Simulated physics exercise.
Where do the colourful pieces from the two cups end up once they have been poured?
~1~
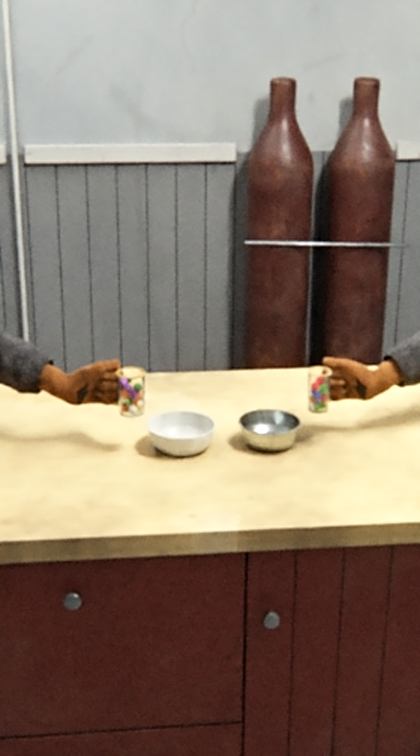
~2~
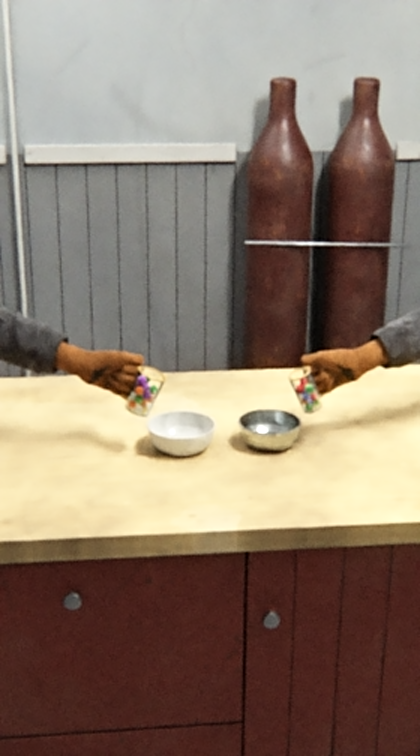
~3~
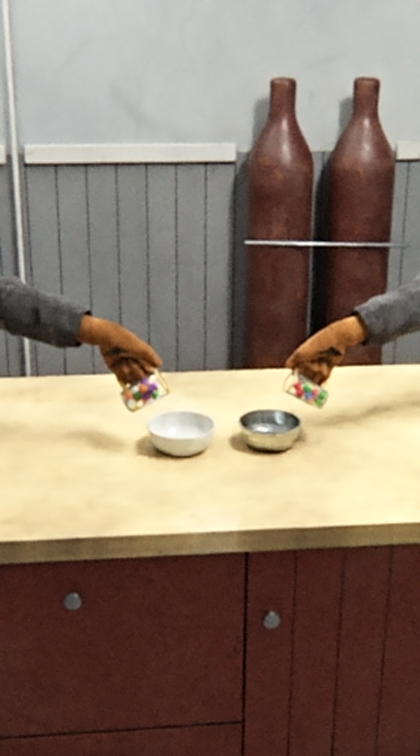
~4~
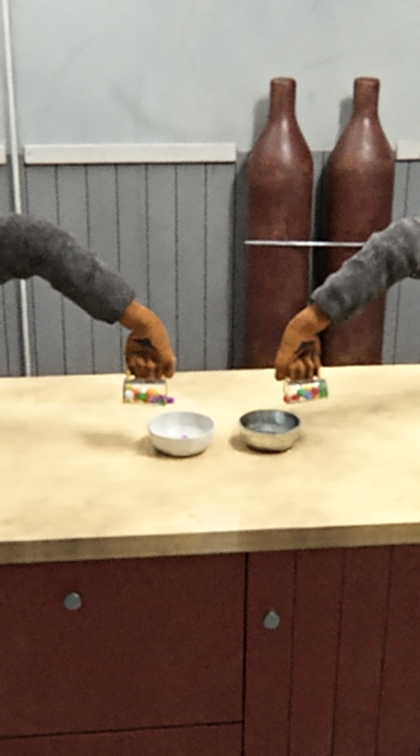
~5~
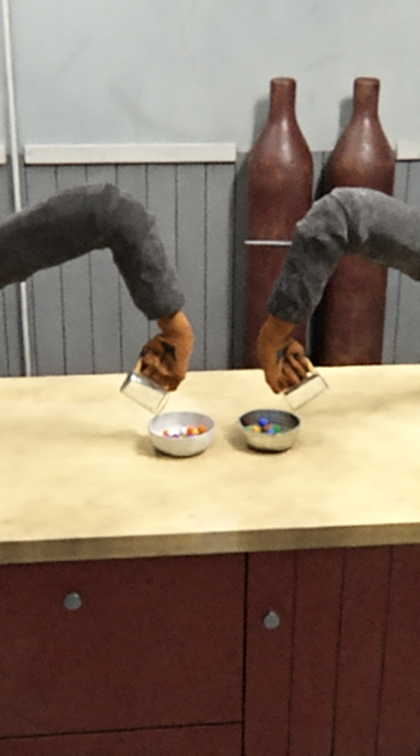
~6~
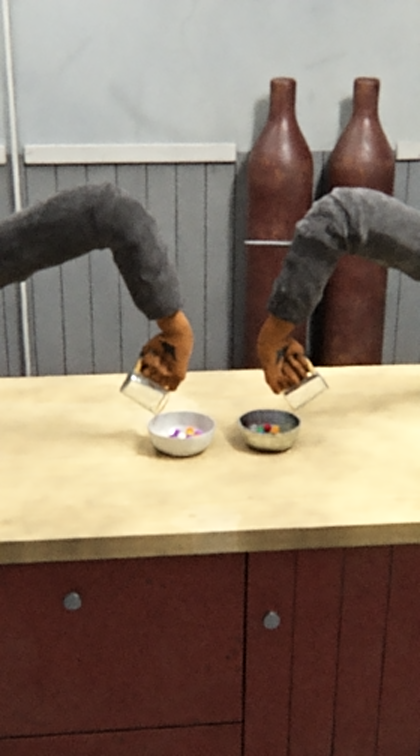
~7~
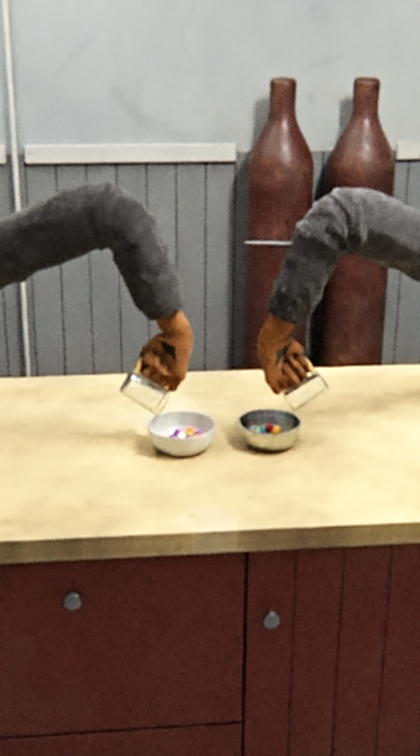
All the pieces from the left cup end up in the white bowl, and all those from the right cup end up in the metal bowl. None lie on the table.
